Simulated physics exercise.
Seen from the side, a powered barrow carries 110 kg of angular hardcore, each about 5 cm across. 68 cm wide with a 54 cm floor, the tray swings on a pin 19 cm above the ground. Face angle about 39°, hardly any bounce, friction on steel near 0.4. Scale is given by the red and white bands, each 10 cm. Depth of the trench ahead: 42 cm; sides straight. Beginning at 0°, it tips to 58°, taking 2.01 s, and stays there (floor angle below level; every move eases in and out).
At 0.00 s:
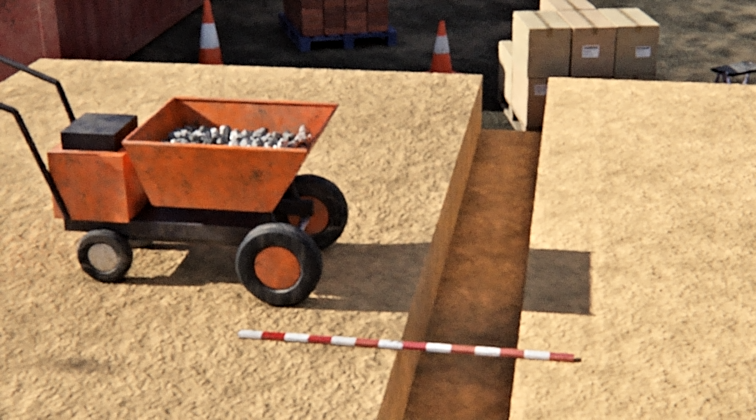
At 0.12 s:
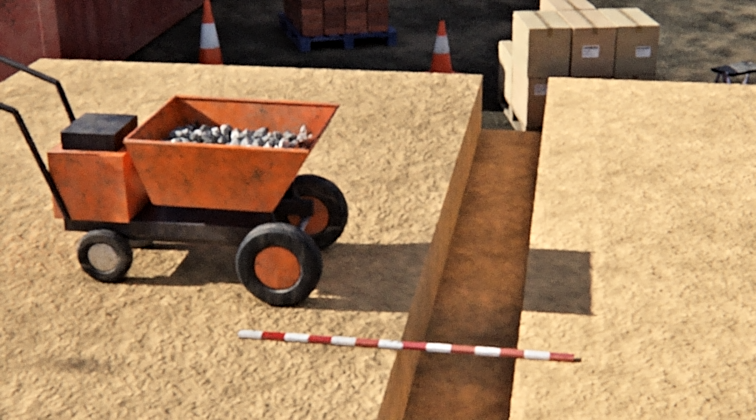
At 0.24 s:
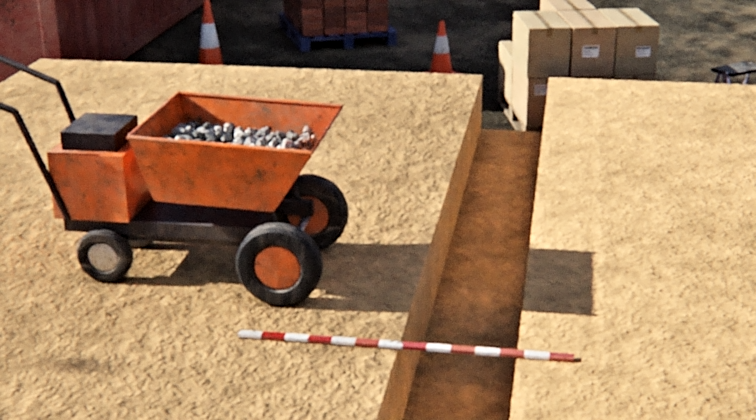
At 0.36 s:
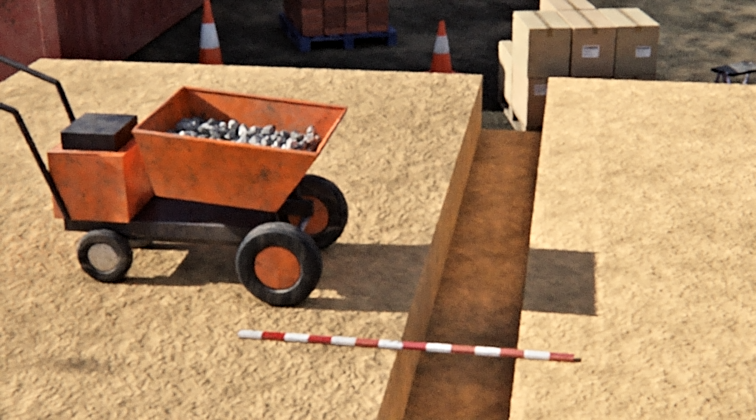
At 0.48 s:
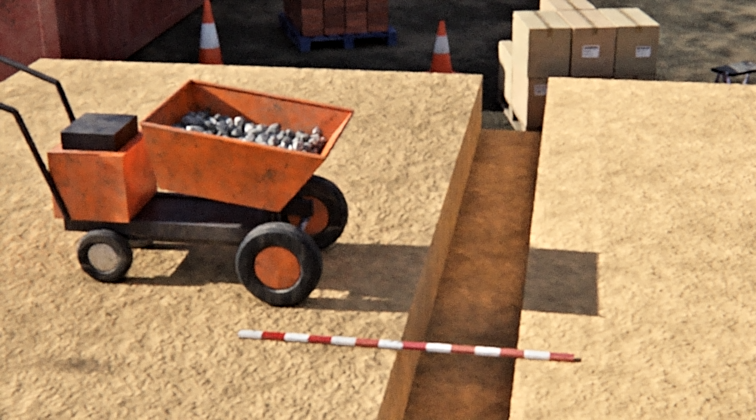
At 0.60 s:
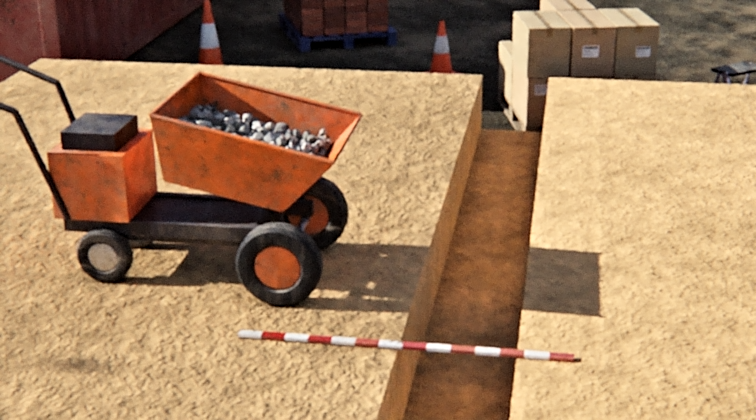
On a sandy work site beside a narrow trench, an orange powered barrow loaded with grey stones stands still, a red and white striped pole in front, while its tray slowly tilts toward the right, its rear end rising.
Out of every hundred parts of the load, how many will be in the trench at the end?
Close to 4 in every hundred.
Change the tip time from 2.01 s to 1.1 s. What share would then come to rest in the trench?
Estimate: About 10 %.
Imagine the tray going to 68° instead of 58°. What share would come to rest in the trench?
Roughly 40 per cent would end in the trench.
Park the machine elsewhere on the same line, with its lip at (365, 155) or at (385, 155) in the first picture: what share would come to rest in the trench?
From the first place around 0 per cent, from the other around 5.
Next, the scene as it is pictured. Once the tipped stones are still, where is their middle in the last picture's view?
Look at roughly (459, 363).
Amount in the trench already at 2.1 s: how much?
0 per cent, give or take.
After 1.5 s the floor is at 49°; 100 % in the tray; the foremost stones are at (367, 198).
After 2.1 s the floor is at 58°; 100 % in the tray; the foremost stones are at (411, 198).
After 2.5 s the floor is at 58°; 98 % in the tray, 2 % in the trench; the foremost stones are at (463, 318).
After 4.4 s the floor is at 58°; 96 % in the tray, 4 % in the trench; the foremost stones are at (501, 358).
